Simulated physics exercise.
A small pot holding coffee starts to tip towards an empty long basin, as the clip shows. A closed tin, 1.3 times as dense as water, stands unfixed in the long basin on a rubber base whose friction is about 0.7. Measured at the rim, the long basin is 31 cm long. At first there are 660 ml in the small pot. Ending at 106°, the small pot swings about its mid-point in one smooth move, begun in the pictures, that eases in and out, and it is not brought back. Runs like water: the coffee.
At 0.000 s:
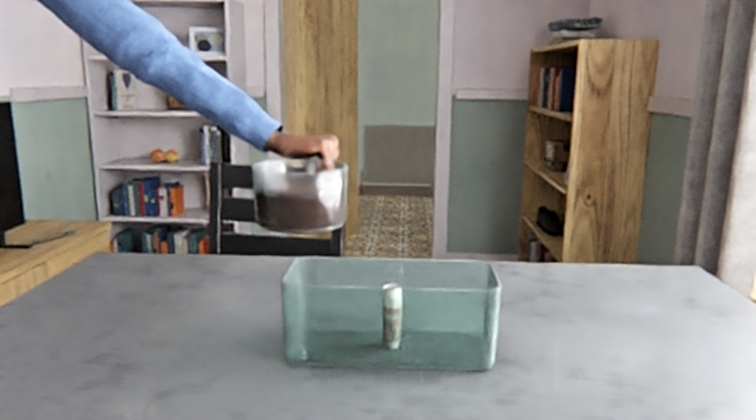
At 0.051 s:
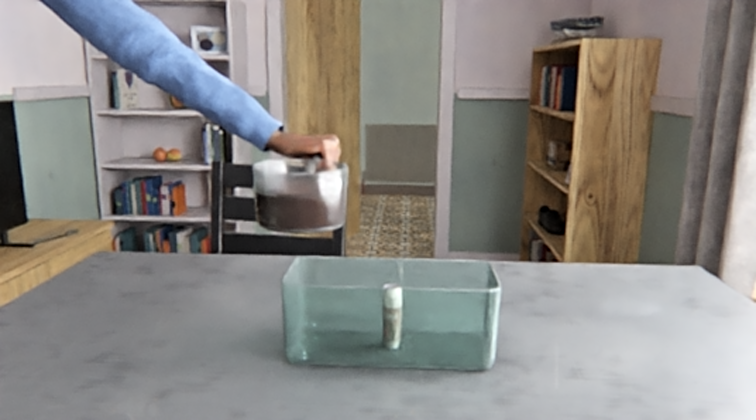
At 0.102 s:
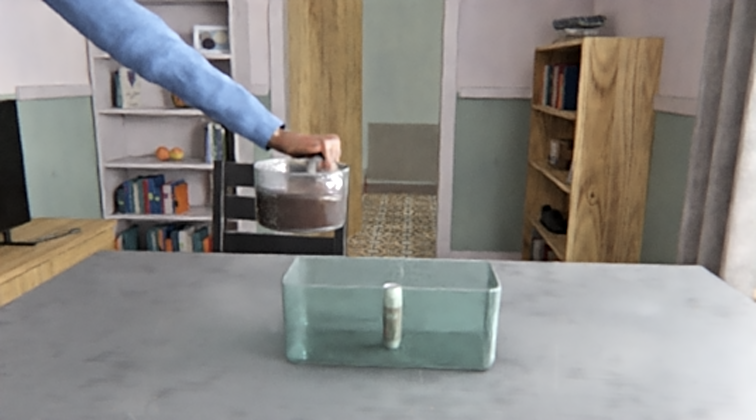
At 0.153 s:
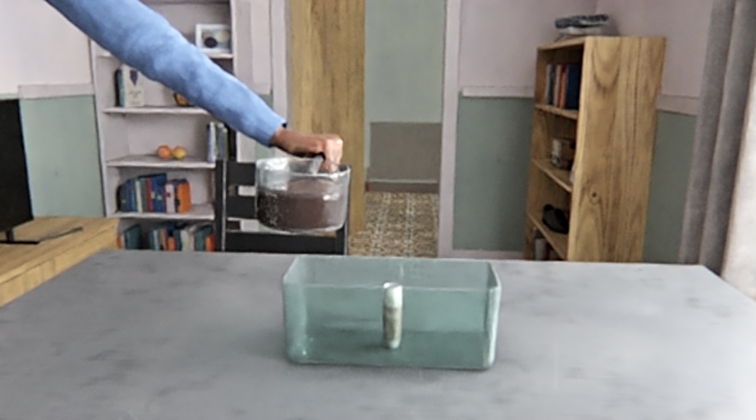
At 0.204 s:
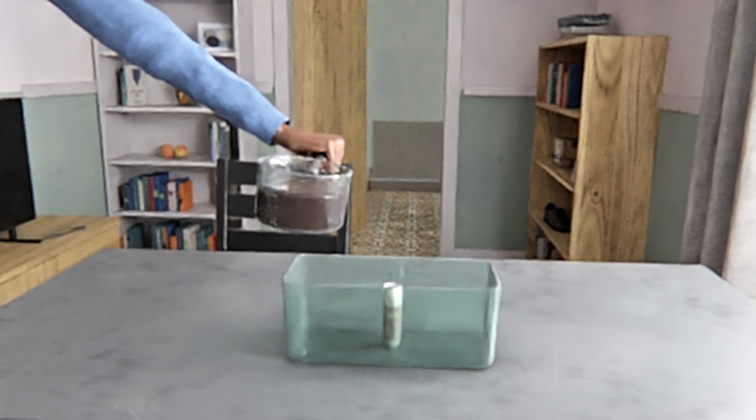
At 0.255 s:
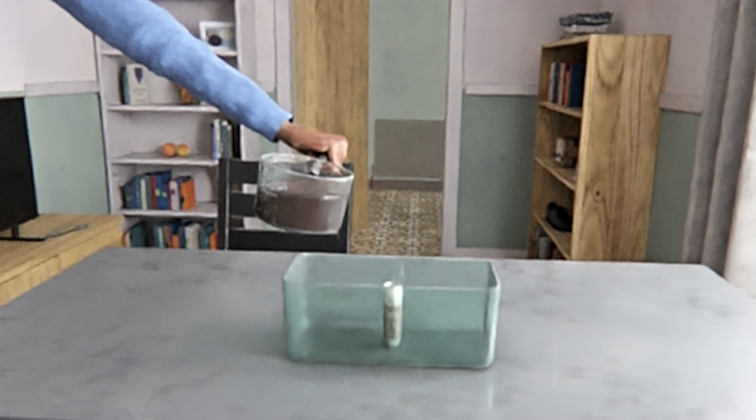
A hand at the end of a blue sleeve held a clear pot of dark coffee above and left of a long glass basin with a closed tin inside, then slowly tilted it slightly rightward.
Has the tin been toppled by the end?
No, it does not tip.
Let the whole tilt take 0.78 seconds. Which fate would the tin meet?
Well, the tin simply tips.
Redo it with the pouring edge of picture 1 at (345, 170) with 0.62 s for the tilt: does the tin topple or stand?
Then the tin comes down.
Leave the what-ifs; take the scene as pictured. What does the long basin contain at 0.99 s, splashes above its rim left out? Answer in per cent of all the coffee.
My estimate is about 72 percent.
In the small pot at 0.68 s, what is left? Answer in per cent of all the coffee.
Close to 74 in a hundred.
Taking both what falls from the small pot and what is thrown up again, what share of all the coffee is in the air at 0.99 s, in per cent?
About 10 per cent.
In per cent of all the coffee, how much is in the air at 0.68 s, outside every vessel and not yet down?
Roughly 20 percent.
By 0.68 s the tilt is 66° and 75 per cent is still to pour; the tin stands where it began.
By 0.99 s the tilt is 100° and 17 per cent is still to pour; the tin stands where it began.
By 1.32 s the tilt is 106° and 1 per cent is still to pour; the tin stands where it began.
By 1.67 s the tilt is 106° and 0 per cent is still to pour; the tin stands 1 cm from where it began.
At rest the tin stands 1 cm from where it began.
